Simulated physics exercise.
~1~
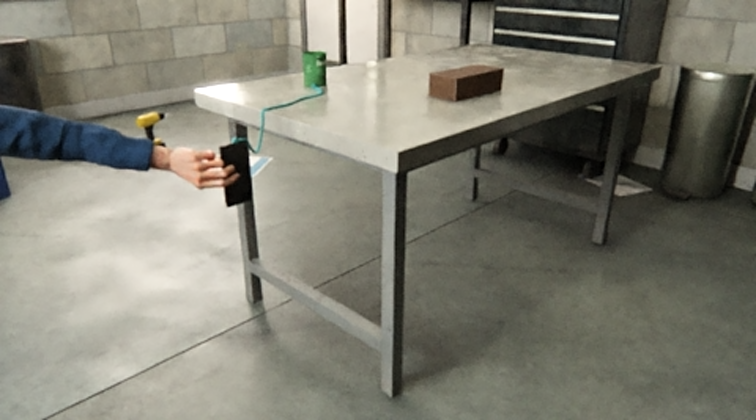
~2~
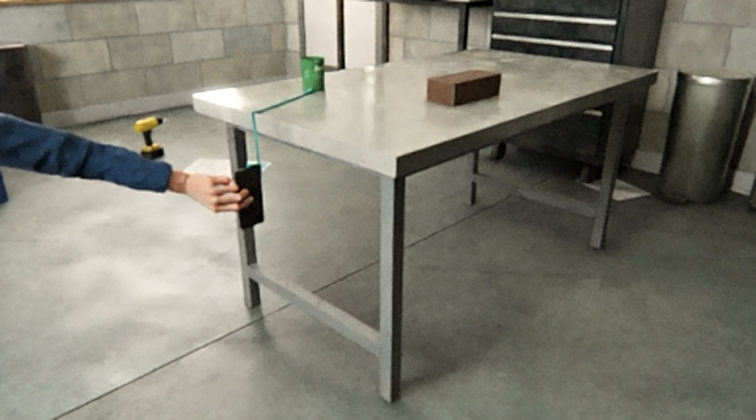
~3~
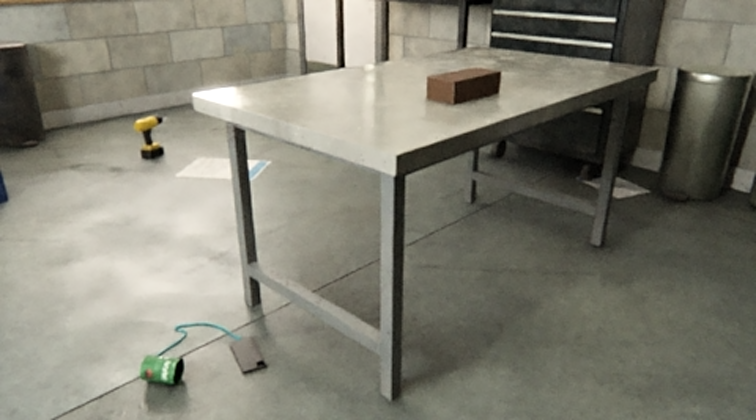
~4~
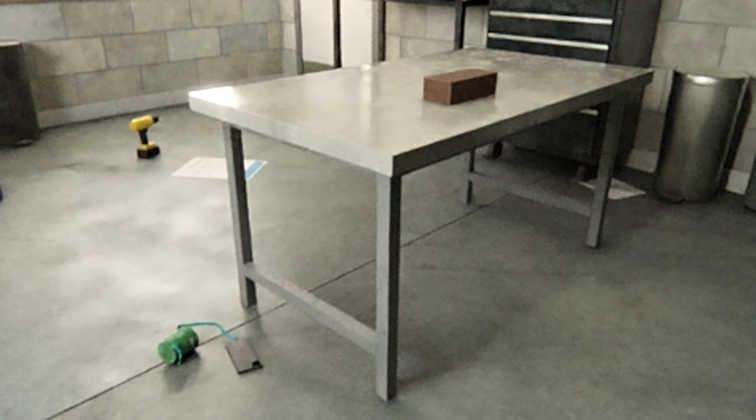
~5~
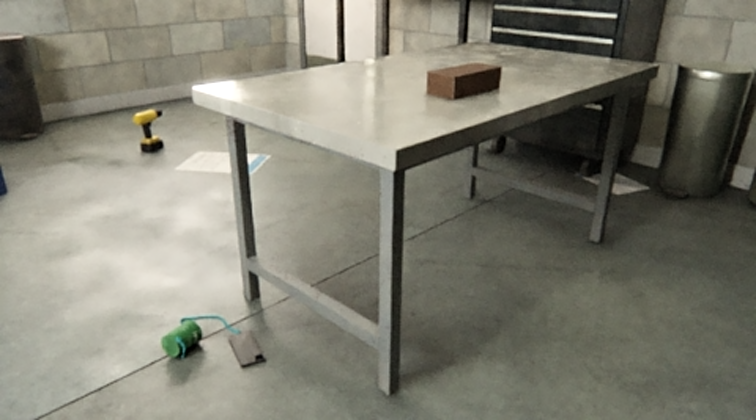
At first, a hand in a blue sleeve holds a black phone beside the near left end of a metal workbench, with a teal string running from it to a green cup standing on the tabletop near a brown brick. The hand lowers the phone a little and shifts it right, below the level of the top. Then the hand is gone, and the phone lies on the floor with the green cup on its side nearby, still joined by the string. The cup shifts slightly right and settles beside the phone, while the brick stays on the bench.
